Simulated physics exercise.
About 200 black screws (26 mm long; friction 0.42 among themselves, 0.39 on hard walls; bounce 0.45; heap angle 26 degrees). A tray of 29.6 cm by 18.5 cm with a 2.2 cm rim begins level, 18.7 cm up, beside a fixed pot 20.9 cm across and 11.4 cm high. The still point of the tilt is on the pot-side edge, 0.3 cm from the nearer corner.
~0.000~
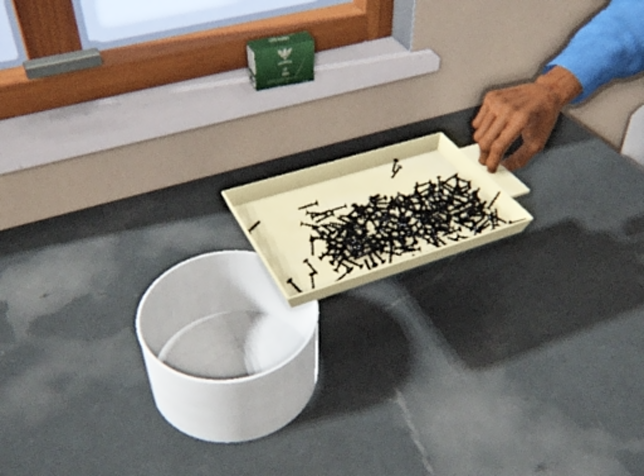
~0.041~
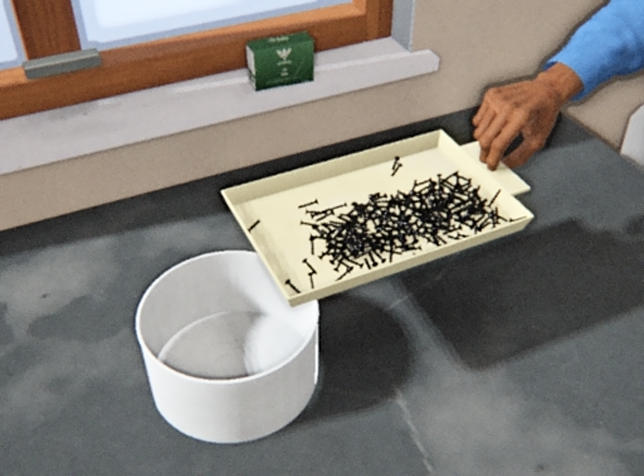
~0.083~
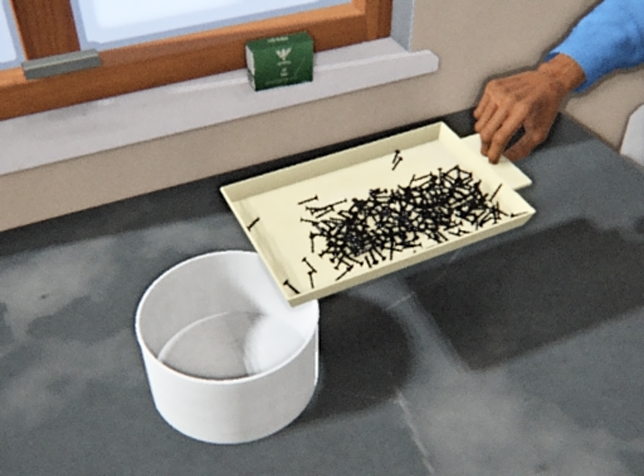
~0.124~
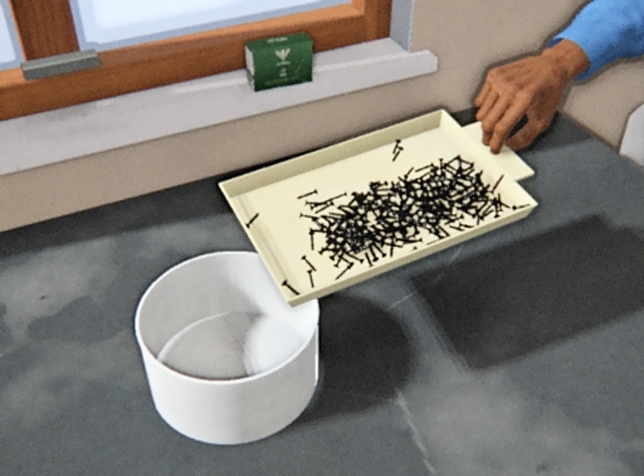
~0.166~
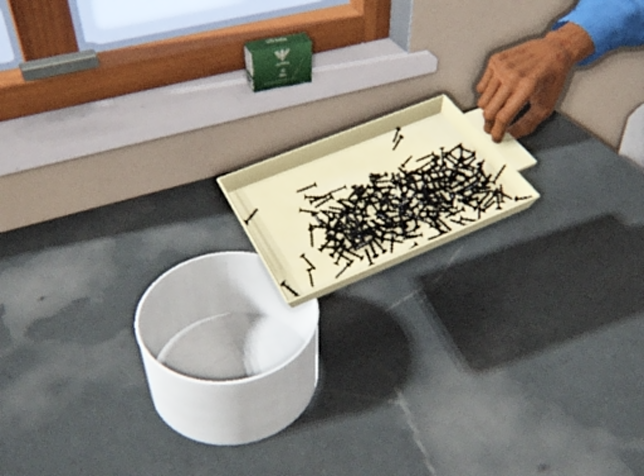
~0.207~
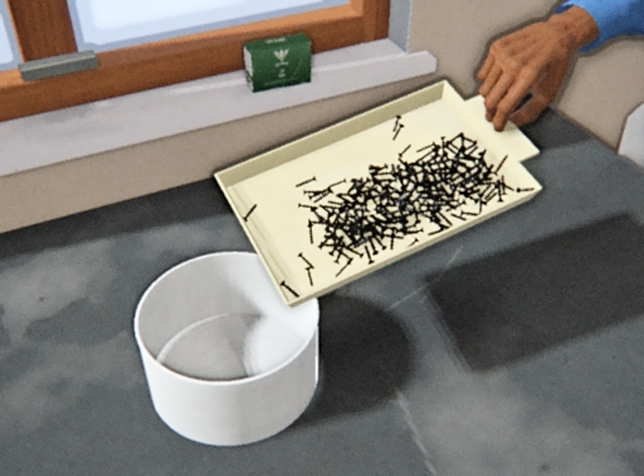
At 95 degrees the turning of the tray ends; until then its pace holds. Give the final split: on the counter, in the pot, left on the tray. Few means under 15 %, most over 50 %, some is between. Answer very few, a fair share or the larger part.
On the counter: The larger part; in the pot: Very few; left on the tray: Very few.
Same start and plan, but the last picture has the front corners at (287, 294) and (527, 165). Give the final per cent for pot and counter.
Pot 95, counter 5.
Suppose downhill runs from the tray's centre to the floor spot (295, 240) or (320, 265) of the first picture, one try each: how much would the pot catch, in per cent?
Some 95 and 40 per cent.
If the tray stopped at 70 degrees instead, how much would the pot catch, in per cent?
It would be near 5 per cent.
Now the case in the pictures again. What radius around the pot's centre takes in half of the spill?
Some 18 cm.
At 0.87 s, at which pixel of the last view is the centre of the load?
At about (298, 320).
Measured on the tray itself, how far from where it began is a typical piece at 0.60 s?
Roughly 7 cm.
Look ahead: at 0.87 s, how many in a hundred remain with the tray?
Some 60 per cent of the load.
After 0.60 s, tilt 53 degrees; the tray holds 100 %, the pot 0 %.
After 0.87 s, tilt 79 degrees; the tray holds 60 %, the pot 0 %.
Then, at 1.24 s, tilt 95 degrees; the tray holds 0 %, the pot 5 %.
In the end, at 1.9 s, counter 95 %, pot 5 %, tray 0 %.
